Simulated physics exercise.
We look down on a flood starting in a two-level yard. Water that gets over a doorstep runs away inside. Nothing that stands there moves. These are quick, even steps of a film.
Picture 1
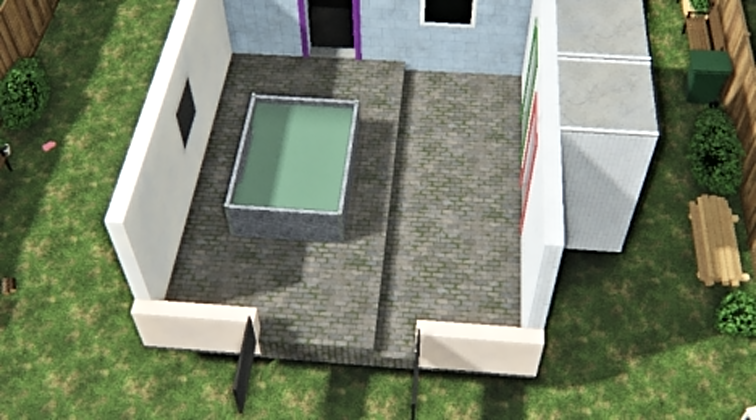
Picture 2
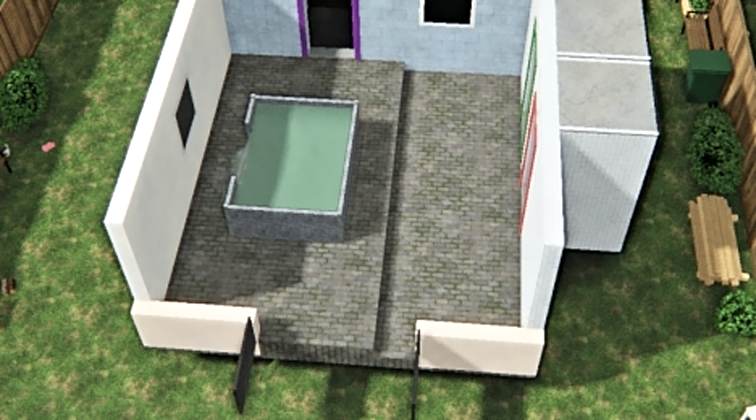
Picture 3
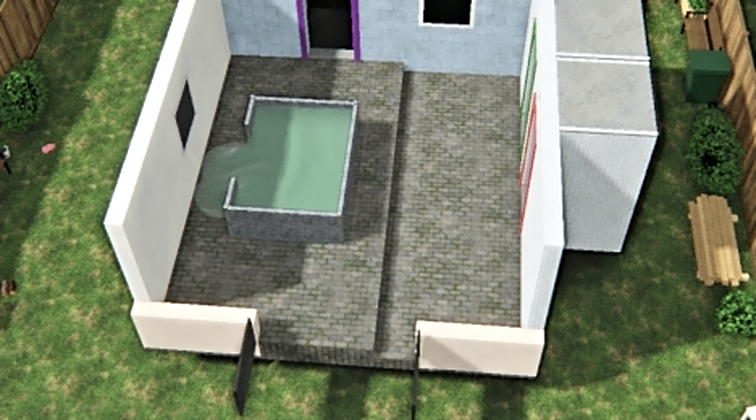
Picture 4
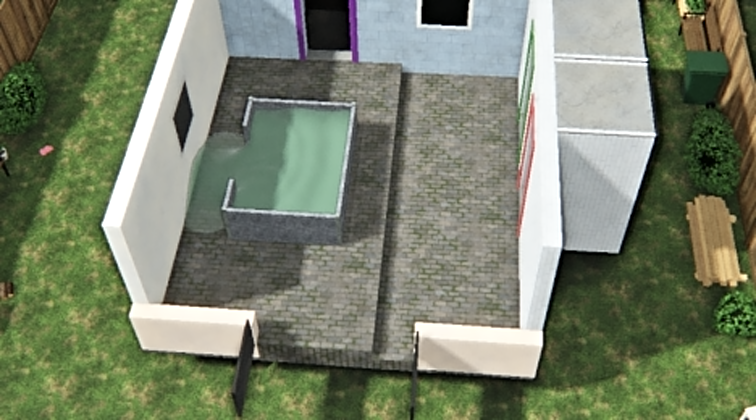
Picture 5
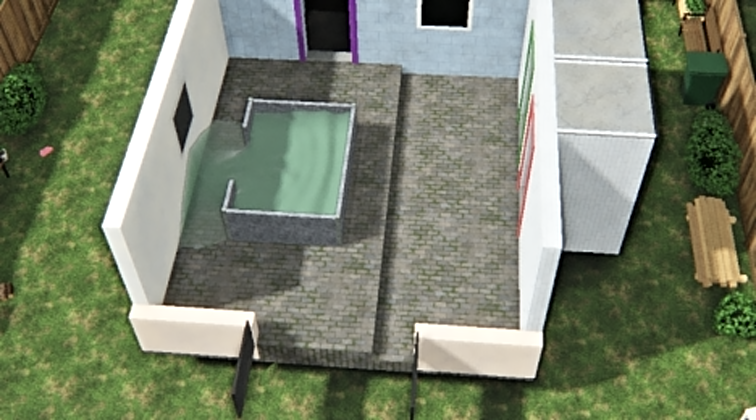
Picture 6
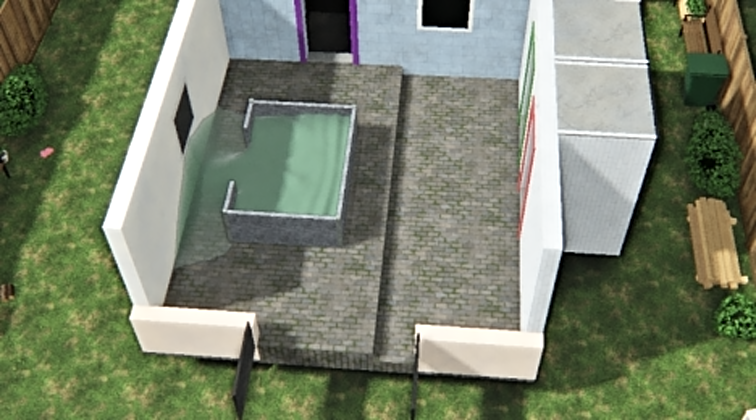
Greenish water pours through a gap that opens in the left side of a raised rectangular tank in a walled, paved yard, spreading across the paving to the white left wall and then along it toward the viewer.
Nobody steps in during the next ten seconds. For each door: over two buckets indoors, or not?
In the end: The purple door takes more than that; the red door stays under that; the green door stays under that.
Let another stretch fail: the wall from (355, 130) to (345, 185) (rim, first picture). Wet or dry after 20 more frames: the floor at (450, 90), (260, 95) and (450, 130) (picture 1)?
In turn: Awash, no water, covered.
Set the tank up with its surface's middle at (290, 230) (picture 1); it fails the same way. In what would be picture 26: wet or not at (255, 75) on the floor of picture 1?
Answer: Awash.
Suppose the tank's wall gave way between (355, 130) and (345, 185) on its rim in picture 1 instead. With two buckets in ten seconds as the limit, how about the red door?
My reading: The red door takes more.
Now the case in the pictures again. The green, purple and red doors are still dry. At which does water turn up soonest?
It is the purple door.
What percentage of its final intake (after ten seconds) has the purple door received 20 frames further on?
About 45 per cent.
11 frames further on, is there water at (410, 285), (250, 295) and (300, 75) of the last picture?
In turn: Free of water, wet, covered.
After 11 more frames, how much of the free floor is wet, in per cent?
Some 35 per cent.
A moment on, water covers 25 % of the floor; the purple door not reached, the red door not reached, the green door not reached.
Next, water covers 35 % of the floor; the purple door under two buckets in, the red door not reached, the green door not reached.
Then, water covers 60 % of the floor; the purple door over two buckets in, the red door not reached, the green door not reached.
Later, water covers 95 % of the floor; the purple door over two buckets in, the red door wet at the sill, nothing in, the green door wet at the sill, nothing in.
In the end, water covers 95 % of the floor; the purple door far over two buckets in, the red door wet at the sill, nothing in, the green door wet at the sill, nothing in.
